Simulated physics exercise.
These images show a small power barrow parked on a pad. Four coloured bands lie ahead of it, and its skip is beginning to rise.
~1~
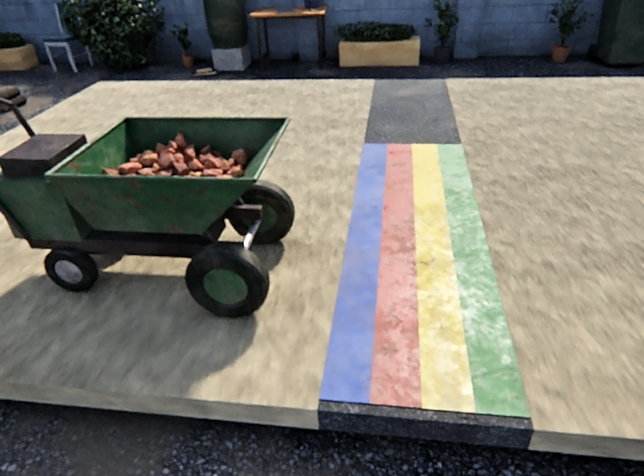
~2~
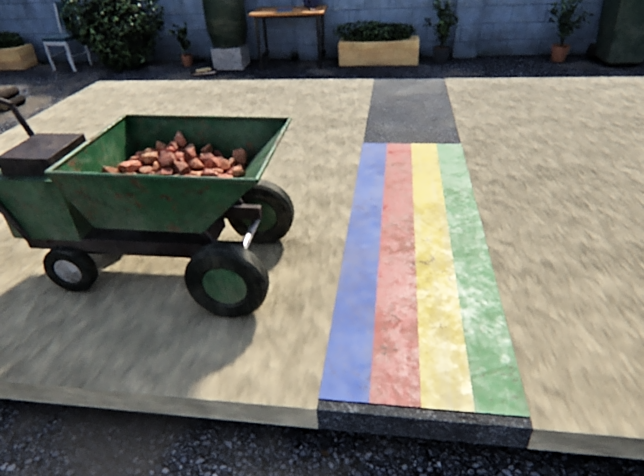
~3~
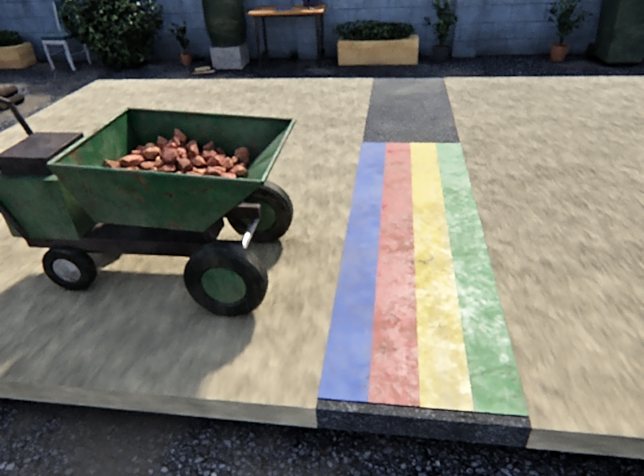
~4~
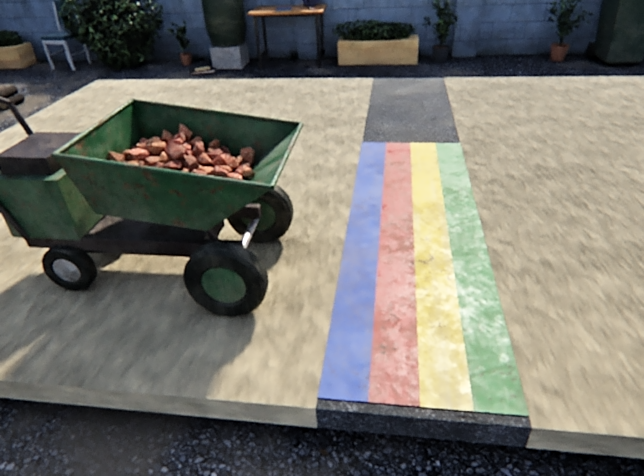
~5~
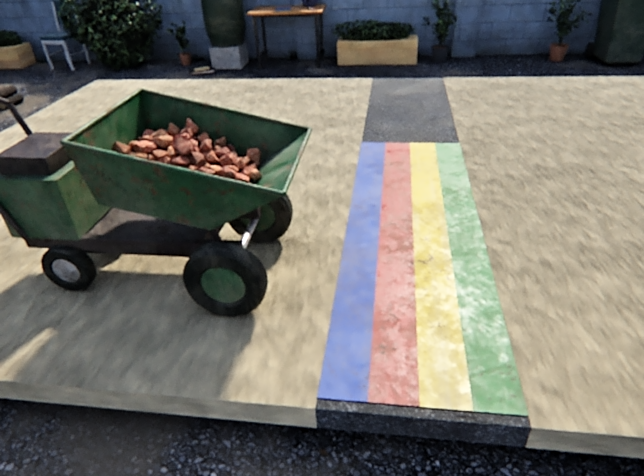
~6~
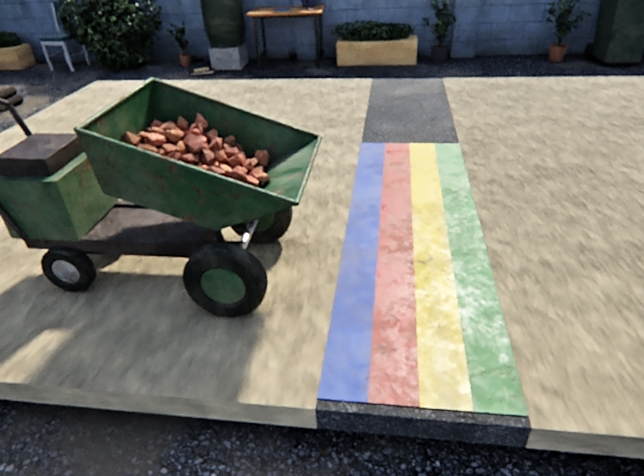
The video shows a green power barrow loaded with reddish rubble, parked left of blue, red, yellow and green bands on a pale pad. Its skip starts level, then gradually tilts forward to the right while the wheels stay still.
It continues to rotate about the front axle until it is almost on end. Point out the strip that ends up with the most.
The red one ends up with the most.
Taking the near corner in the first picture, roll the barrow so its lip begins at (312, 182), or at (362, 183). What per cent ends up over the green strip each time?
Some 20 % then some 40 %.
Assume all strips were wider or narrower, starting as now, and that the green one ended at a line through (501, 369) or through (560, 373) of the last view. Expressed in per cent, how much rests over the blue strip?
Near 10 and 20 in a hundred.
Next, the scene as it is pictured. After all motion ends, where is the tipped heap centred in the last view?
Roughly pixel (399, 272).
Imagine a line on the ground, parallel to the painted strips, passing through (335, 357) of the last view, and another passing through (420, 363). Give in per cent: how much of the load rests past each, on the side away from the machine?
Close to 80 per cent, then close to 30 per cent.
Just after the last frame, skip tipped steeply; every one in the skip.
A moment on, skip tipped right over; roughly two thirds in the skip; about a tenth over the blue strip; roughly a quarter over the red strip; just a few over the yellow strip.
Further on, skip tipped right over; roughly a quarter in the skip; about a tenth over the blue strip; roughly a third over the red strip; roughly a quarter over the yellow strip; about a tenth over the green strip; just a few off the paint.
When it is over, skip tipped right over; roughly a quarter in the skip; about a tenth over the blue strip; roughly a third over the red strip; roughly a quarter over the yellow strip; about a tenth over the green strip; just a few off the paint.
